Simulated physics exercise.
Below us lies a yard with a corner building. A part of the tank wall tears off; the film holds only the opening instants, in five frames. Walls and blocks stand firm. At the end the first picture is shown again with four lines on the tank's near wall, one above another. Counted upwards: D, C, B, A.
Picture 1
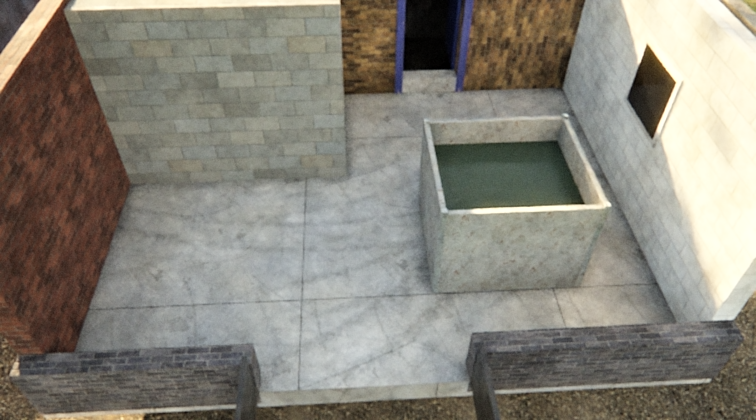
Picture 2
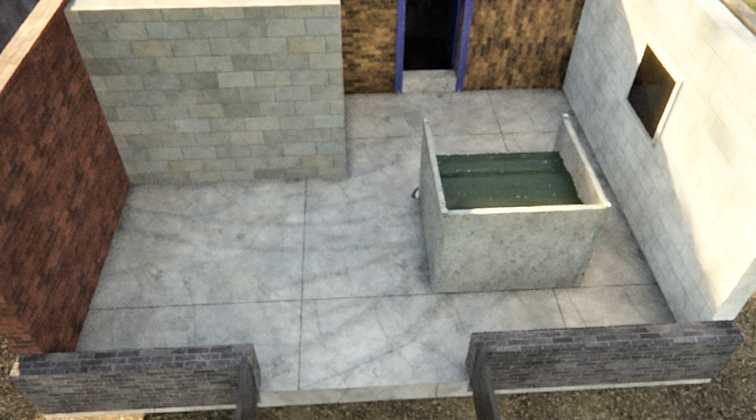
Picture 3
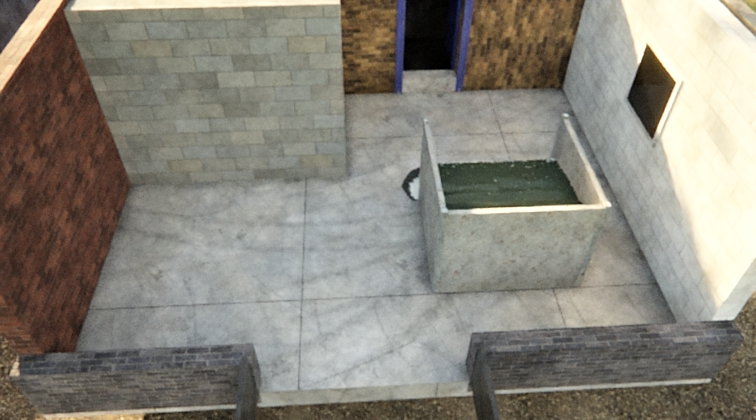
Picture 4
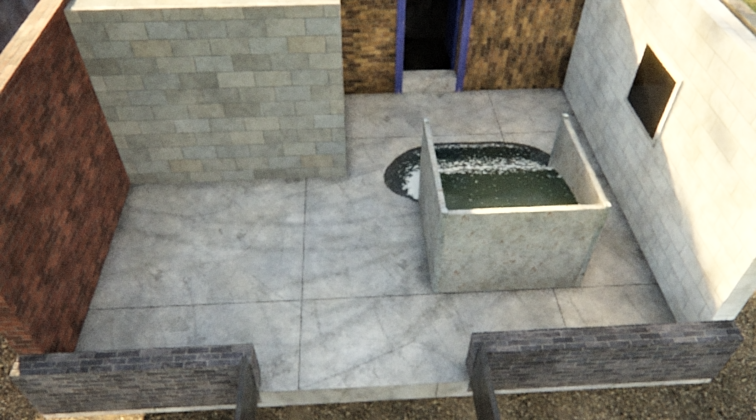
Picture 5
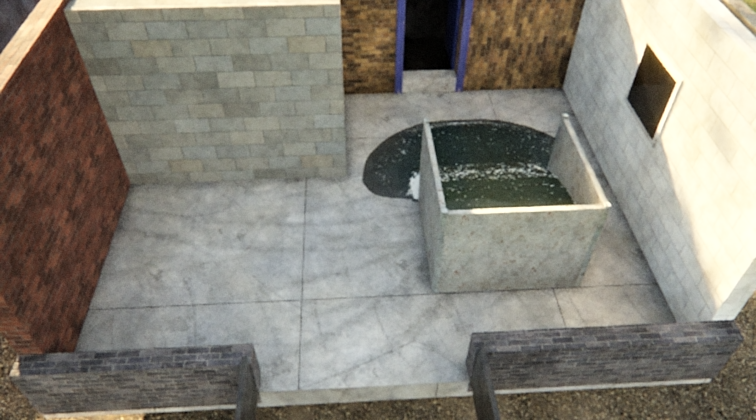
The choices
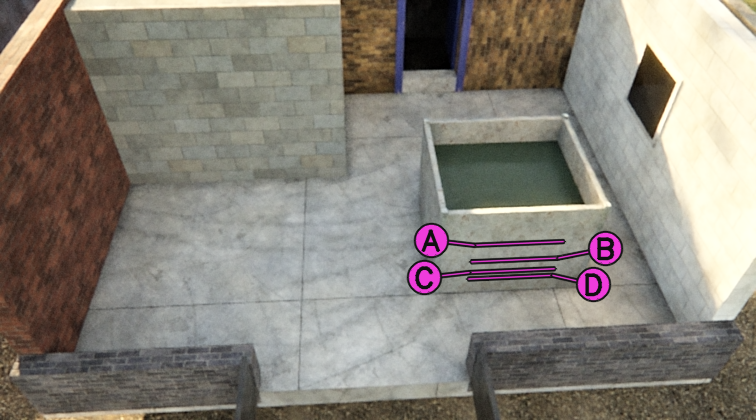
In a walled yard, the back side of a concrete tank full of dark green water vanished, and water poured out behind it, spreading across the floor toward the blue doorway and leftward.
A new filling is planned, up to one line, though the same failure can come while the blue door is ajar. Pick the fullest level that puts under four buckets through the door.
Go for B.
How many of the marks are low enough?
Three.
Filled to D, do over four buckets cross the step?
No, not at all.
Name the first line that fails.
Line A.
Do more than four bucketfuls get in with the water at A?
Yes, that goes wrong.
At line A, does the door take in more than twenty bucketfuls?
No, it does not.
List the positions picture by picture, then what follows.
Water in the tank at rest, its middle at (505, 183); foot of the blue doorway at (429, 92); open gate at (363, 335).
Water covers 2 % of the ground, its front hidden from here.
Water covers 5 % of the ground, its front hidden from here.
Water covers 10 % of the ground and shows as far out as (399, 164).
Water covers 17 % of the ground and shows as far out as (384, 147).
On the marked copy, A at (519, 243); B at (514, 259); C at (512, 270); D at (510, 277); from the bottom up D, C, B, A.
For line A, about 8 bucketfuls get in.
For line B, a splash gets over, under a bucket.
For line C, nothing gets over.
For line D, nothing gets over.
